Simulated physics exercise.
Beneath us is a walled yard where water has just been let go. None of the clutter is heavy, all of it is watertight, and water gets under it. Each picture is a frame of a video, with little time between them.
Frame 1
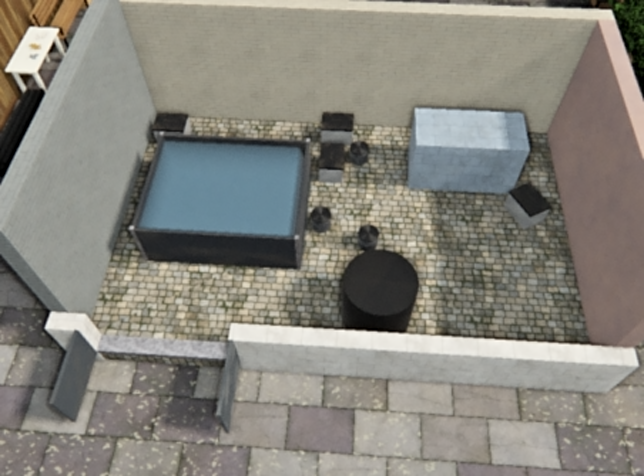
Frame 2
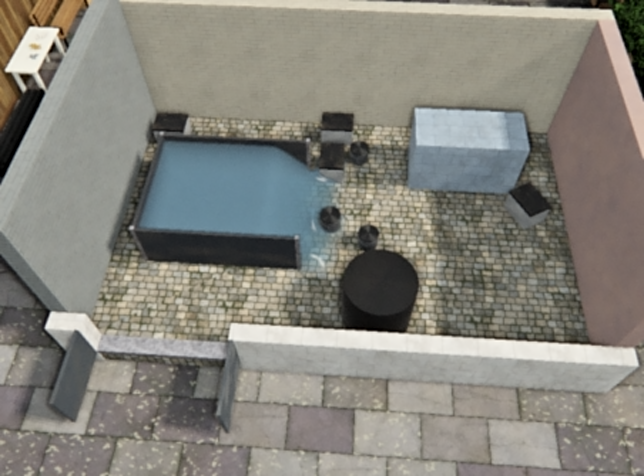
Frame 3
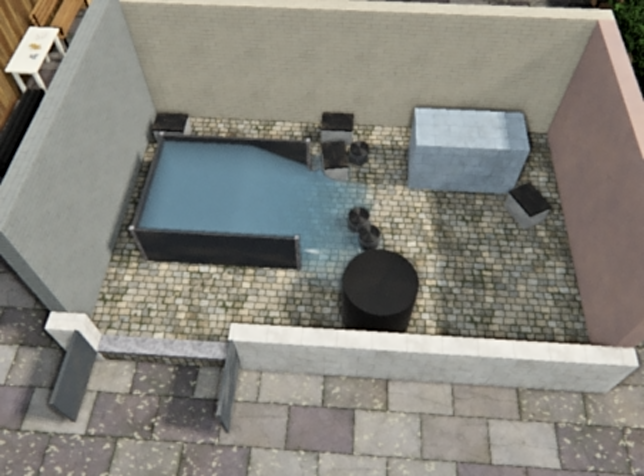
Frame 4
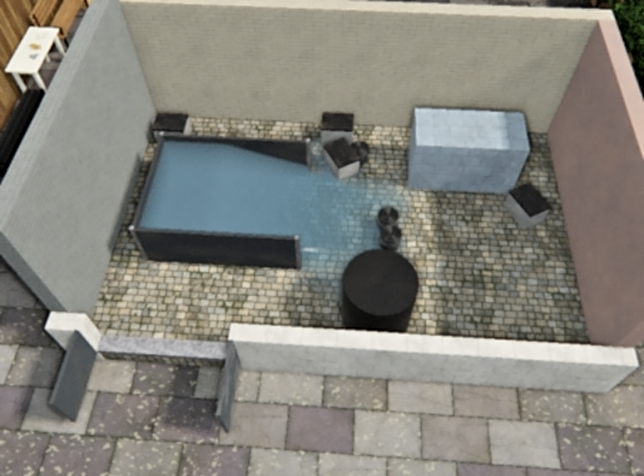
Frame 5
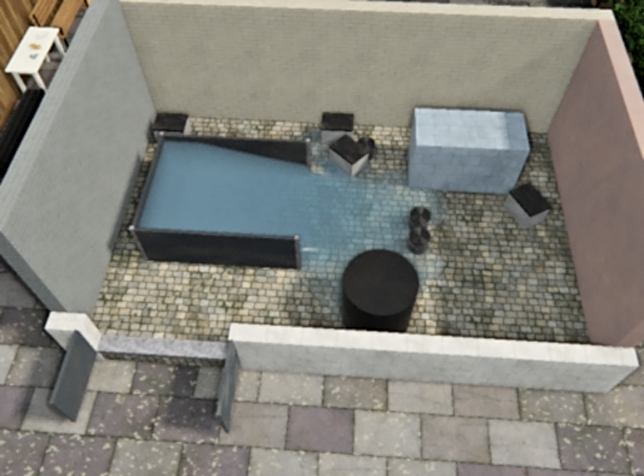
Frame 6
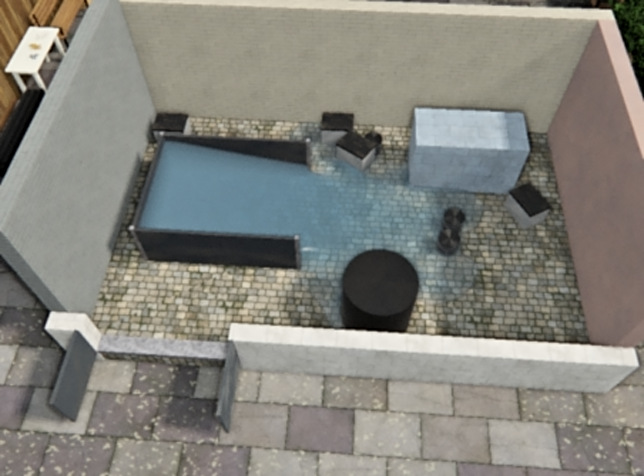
Water pours from an open tank and pushes two dark pails right across the paving.
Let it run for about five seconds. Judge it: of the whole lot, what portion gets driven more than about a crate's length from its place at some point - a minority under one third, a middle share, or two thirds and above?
Two thirds and above.
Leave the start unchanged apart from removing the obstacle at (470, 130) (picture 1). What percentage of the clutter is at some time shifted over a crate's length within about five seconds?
70 per cent.
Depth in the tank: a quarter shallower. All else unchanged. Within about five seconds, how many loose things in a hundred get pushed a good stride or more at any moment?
I'd put it near 70 percent.
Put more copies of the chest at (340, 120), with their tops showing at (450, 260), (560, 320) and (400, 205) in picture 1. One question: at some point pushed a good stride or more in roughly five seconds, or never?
The first travels far, the second travels far, the third travels far.
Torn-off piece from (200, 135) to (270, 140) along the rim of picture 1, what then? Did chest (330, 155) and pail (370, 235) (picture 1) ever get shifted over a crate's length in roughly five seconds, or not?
Well, going one by one, it's distance not reached for the first and distance not reached for the second.
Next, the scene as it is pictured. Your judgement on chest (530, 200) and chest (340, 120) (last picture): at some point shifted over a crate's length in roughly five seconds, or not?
Went a long way, then went a long way.
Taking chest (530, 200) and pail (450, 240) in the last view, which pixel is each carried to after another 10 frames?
Roughly (547, 166) for the first, roughly (580, 293) for the second.
A moment on, 4 of 7 are well off their spots; 0 afloat.
Next, 5 of 7 are well off their spots; 4 afloat.
Later, 6 of 7 are well off their spots; 3 afloat.
In the end, 6 of 7 are well off their spots, and 6 have been at some point; 3 afloat.
